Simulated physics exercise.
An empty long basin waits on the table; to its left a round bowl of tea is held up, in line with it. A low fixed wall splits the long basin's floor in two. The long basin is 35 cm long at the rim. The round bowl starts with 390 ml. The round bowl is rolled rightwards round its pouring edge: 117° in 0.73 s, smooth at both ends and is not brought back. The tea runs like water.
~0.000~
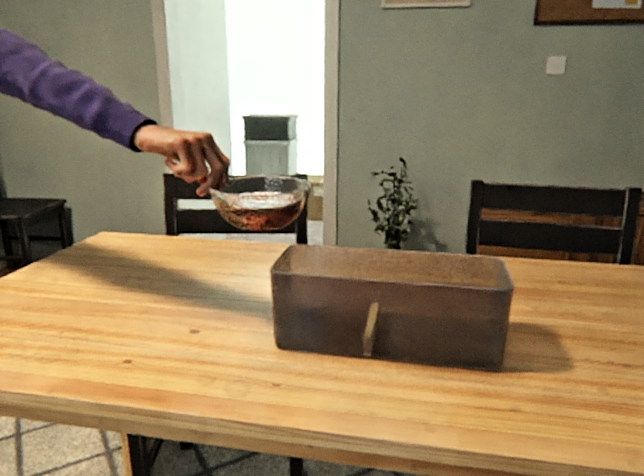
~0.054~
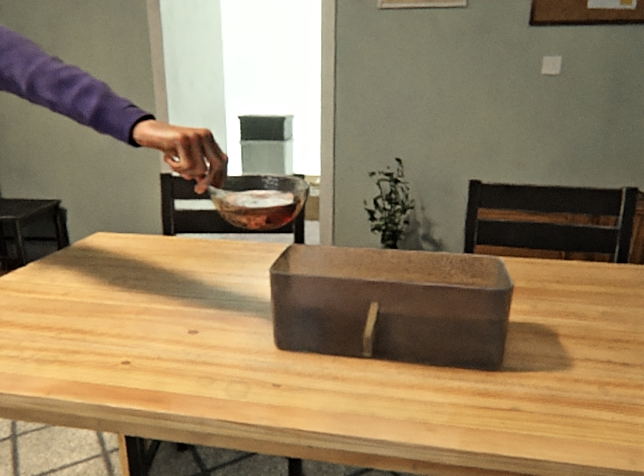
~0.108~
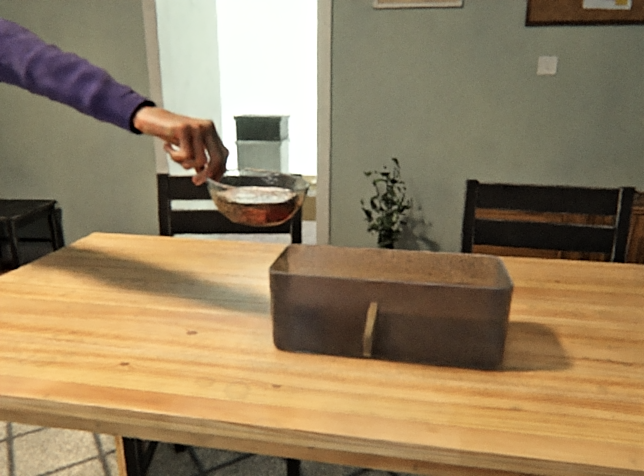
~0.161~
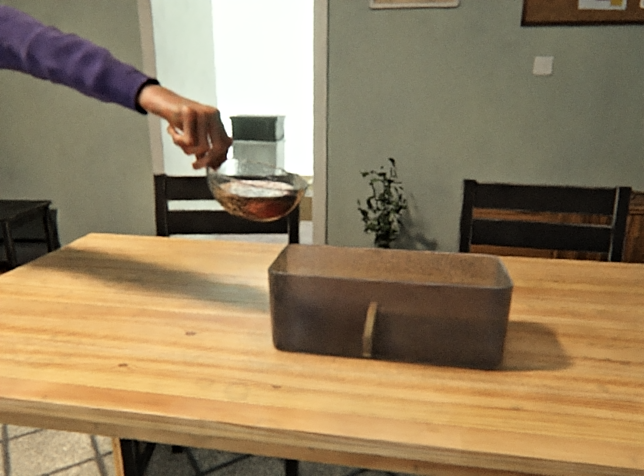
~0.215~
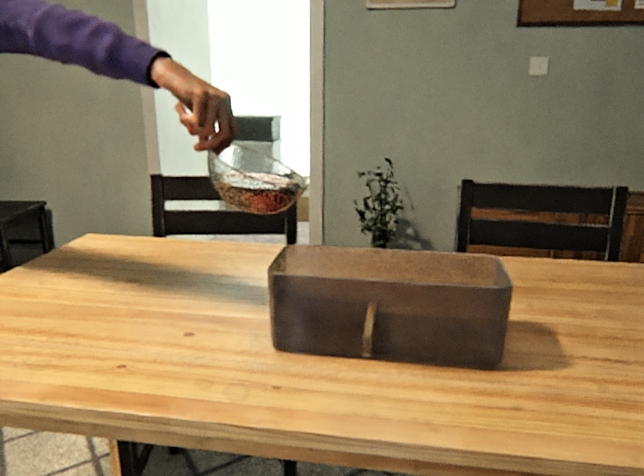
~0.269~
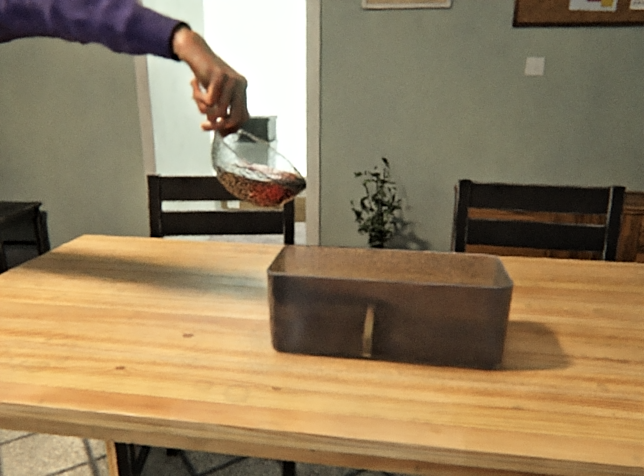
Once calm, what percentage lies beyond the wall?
About 70 per cent.
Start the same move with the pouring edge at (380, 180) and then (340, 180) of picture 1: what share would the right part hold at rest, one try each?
In turn about 75 and 80 per cent.
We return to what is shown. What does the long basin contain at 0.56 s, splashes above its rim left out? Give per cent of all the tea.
About 22 per cent.
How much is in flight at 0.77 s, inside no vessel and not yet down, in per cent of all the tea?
Near 1 in a hundred.
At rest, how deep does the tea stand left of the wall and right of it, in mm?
Some 6 mm on the left and 10 mm on the right.
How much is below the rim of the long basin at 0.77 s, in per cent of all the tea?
About 100 per cent.
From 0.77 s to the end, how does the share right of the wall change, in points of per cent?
It goes down by about 5.
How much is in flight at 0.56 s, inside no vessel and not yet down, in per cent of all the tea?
Near 70 in a hundred.
Then, 0.56 s in, the tilt is 102° and 8 per cent is still to pour, 22 is left of the wall and 0 right of it.
Then, 0.77 s in, the tilt is 117° and 0 per cent is still to pour, 24 is left of the wall and 75 right of it.
Then, 0.99 s in, the tilt is 117° and 0 per cent is still to pour, 27 is left of the wall and 71 right of it.
Then, 1.23 s in, the tilt is 117° and 0 per cent is still to pour, 28 is left of the wall and 70 right of it.
Finally, 28 per cent lies left of the wall, 70 right of it and 2 outside.
